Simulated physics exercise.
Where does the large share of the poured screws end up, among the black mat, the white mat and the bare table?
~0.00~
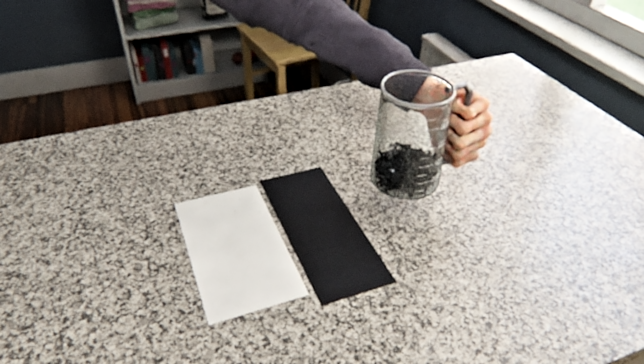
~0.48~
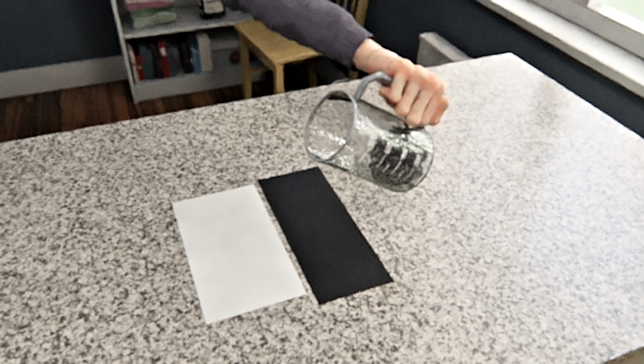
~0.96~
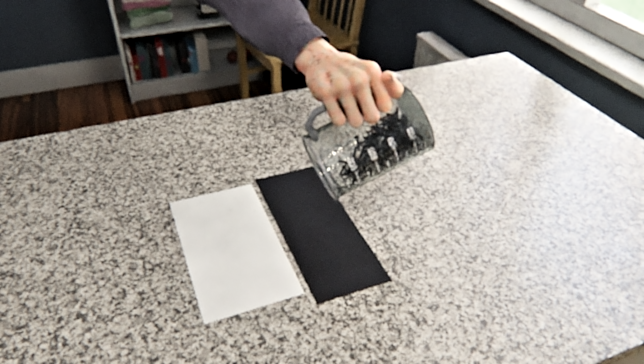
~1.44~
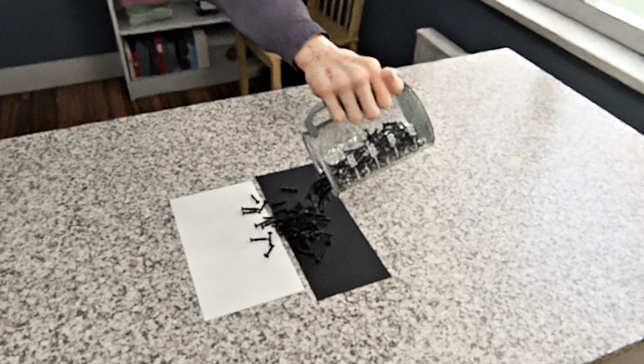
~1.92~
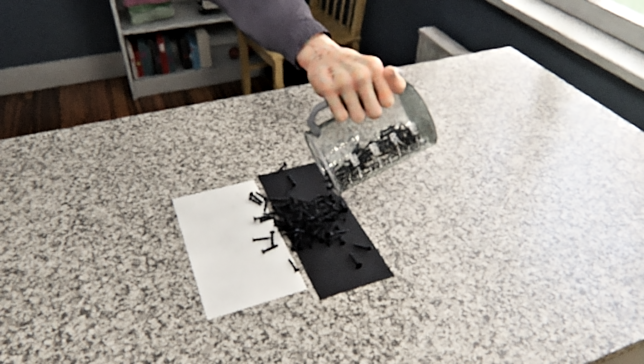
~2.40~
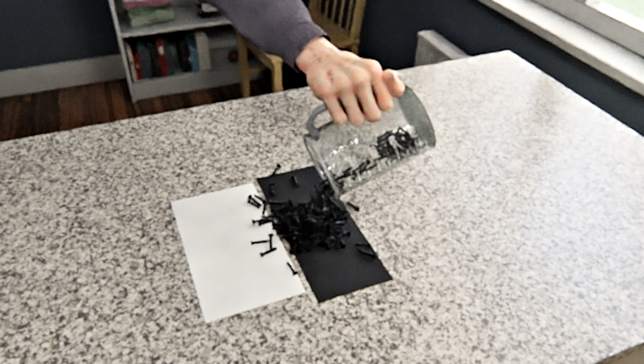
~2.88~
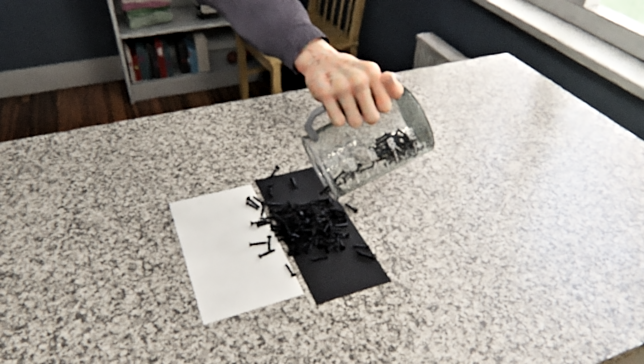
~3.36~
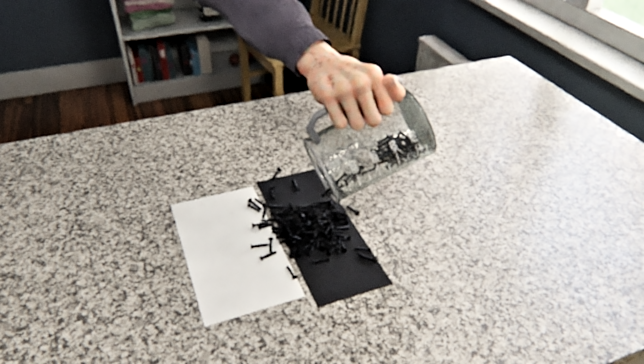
The large share ends up on the black mat. Only a few screws lie on the white mat, and hardly any, if any, reach the bare table.
